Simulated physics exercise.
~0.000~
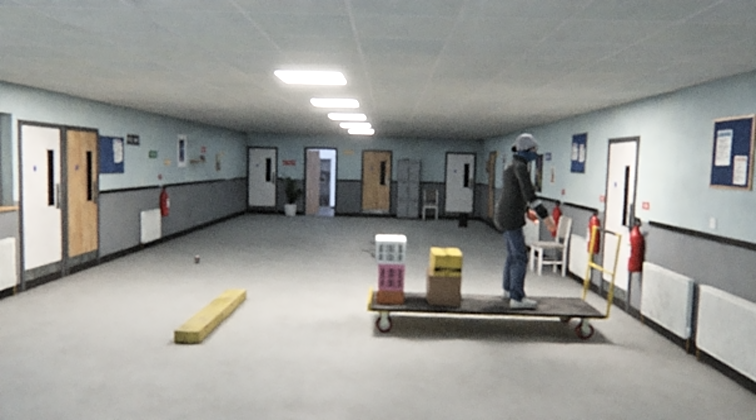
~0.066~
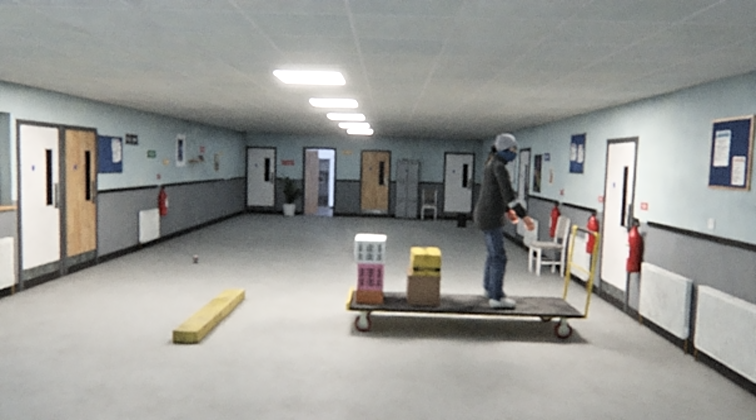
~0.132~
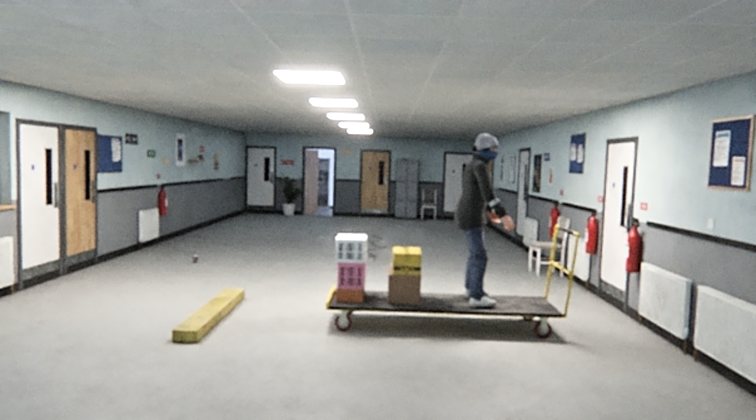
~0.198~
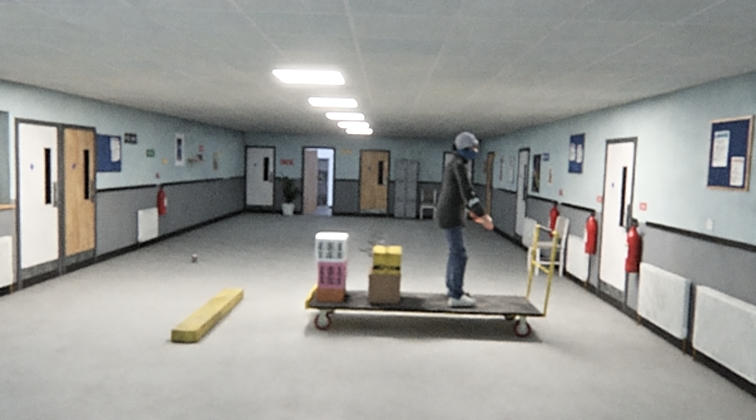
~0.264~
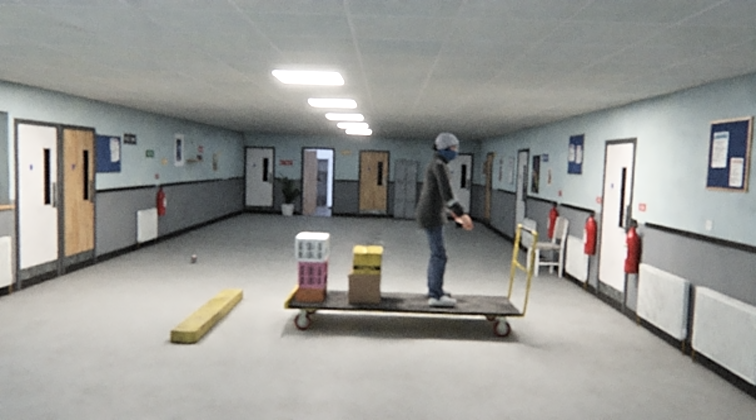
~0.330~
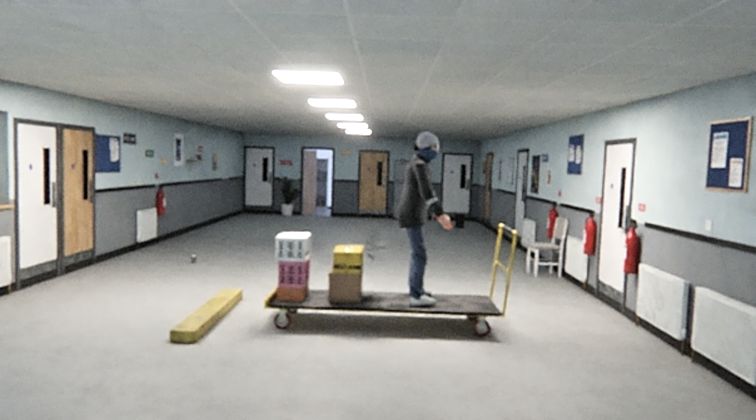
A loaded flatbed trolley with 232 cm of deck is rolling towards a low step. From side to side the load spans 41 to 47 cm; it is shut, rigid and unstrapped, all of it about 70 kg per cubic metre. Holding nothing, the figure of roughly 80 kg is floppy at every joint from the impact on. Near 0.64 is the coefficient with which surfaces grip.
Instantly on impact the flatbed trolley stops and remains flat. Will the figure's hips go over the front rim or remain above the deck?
The figure's hips go over the front rim.
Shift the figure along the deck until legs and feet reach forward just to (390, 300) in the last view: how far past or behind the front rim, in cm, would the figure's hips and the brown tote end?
In that case the hips land 20 cm beyond the rim and the brown one 50 cm behind.
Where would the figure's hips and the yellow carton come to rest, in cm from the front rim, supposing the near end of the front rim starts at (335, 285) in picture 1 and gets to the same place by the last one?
So the hips stay 80 cm short of the front rim, while the yellow one lands 140 cm beyond it.
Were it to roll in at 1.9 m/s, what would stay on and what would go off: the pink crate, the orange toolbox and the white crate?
So the pink drops off, the orange holds on, and the white drops off.
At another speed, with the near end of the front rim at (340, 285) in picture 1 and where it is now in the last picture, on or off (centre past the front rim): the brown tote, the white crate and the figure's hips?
Going by centre and rim - brown: Stays put, white: Comes away, hips: Stays put.
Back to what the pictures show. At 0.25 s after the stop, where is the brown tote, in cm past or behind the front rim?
Around 50 cm short of the front rim.
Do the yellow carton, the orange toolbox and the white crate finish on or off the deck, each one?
Final: Yellow gone, orange secure, white gone.
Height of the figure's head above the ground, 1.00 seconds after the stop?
Height: Approx. 40 cm above ground.
Impact comes at 0.53 s.
After 0.78 s the figure's hips are 65 cm behind the rim, near (277, 233) in the last picture's view.
After 1.08 s the figure's hips are 0 cm behind the rim, near (215, 268) in the last picture's view.
After 1.53 s the figure's hips are 49 cm past the rim, near (167, 299) in the last picture's view.
When all is still (4.0 s), past the rim, white crate, yellow carton, pink crate and the figure's hips; behind it, orange toolbox and brown tote.
